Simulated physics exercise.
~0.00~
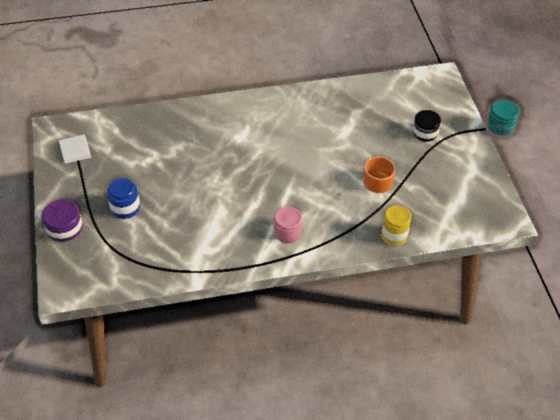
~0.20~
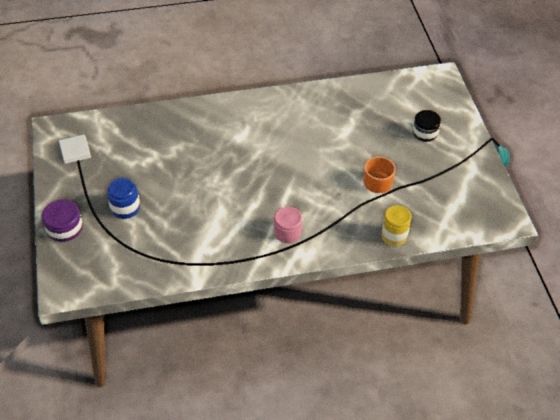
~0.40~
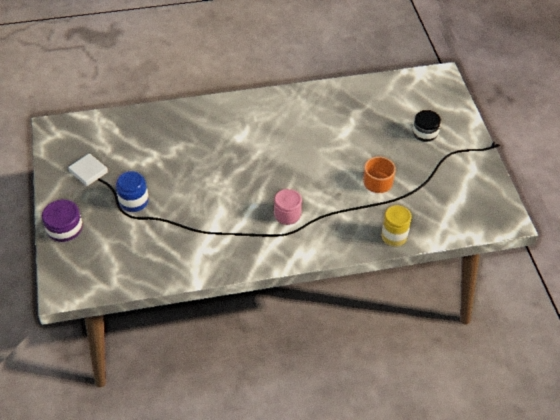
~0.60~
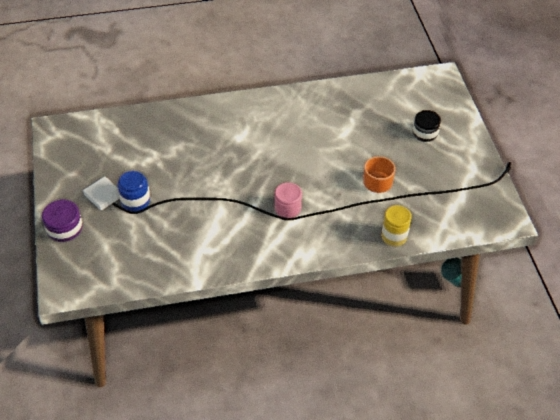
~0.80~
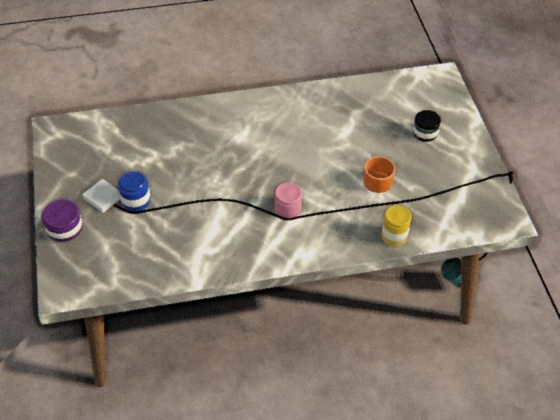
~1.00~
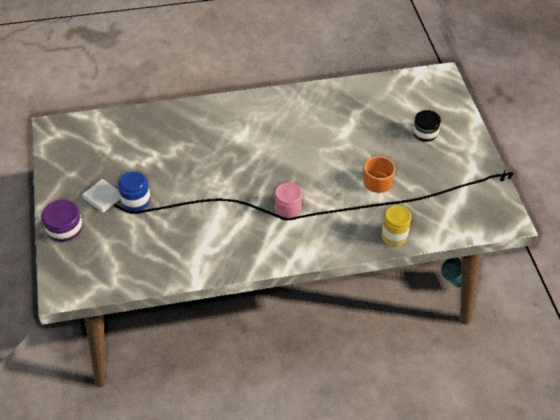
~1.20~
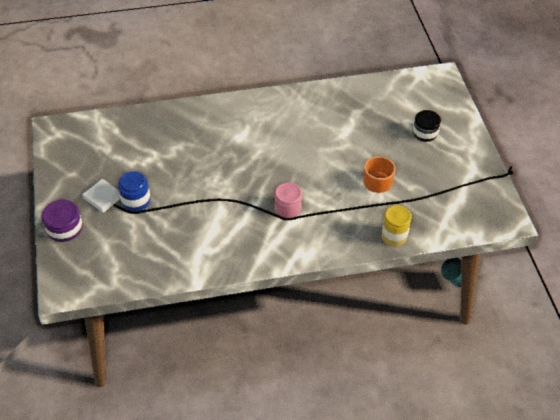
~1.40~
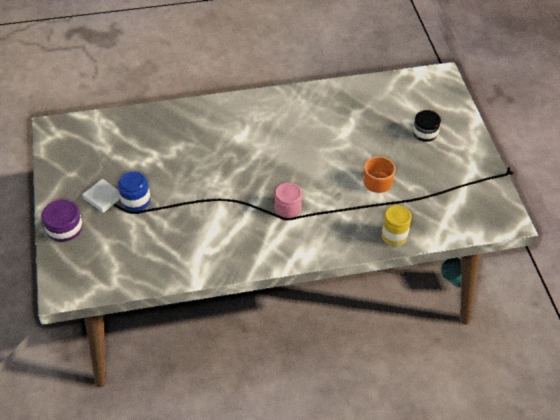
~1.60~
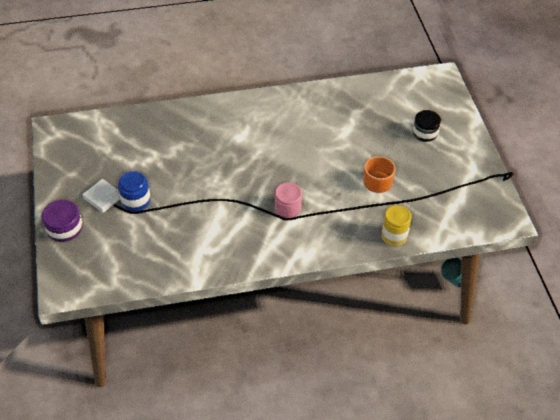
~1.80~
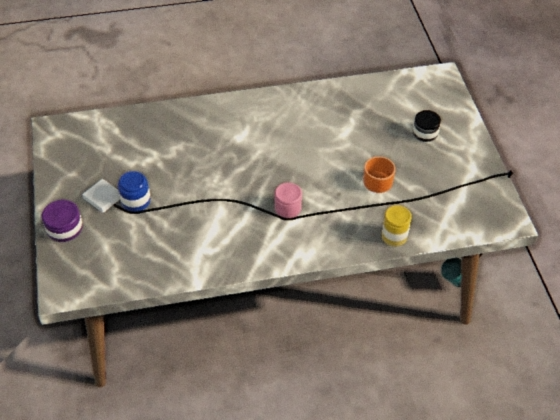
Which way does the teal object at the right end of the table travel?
It moves down, dropping past the right edge of the table until it hangs below the tabletop.
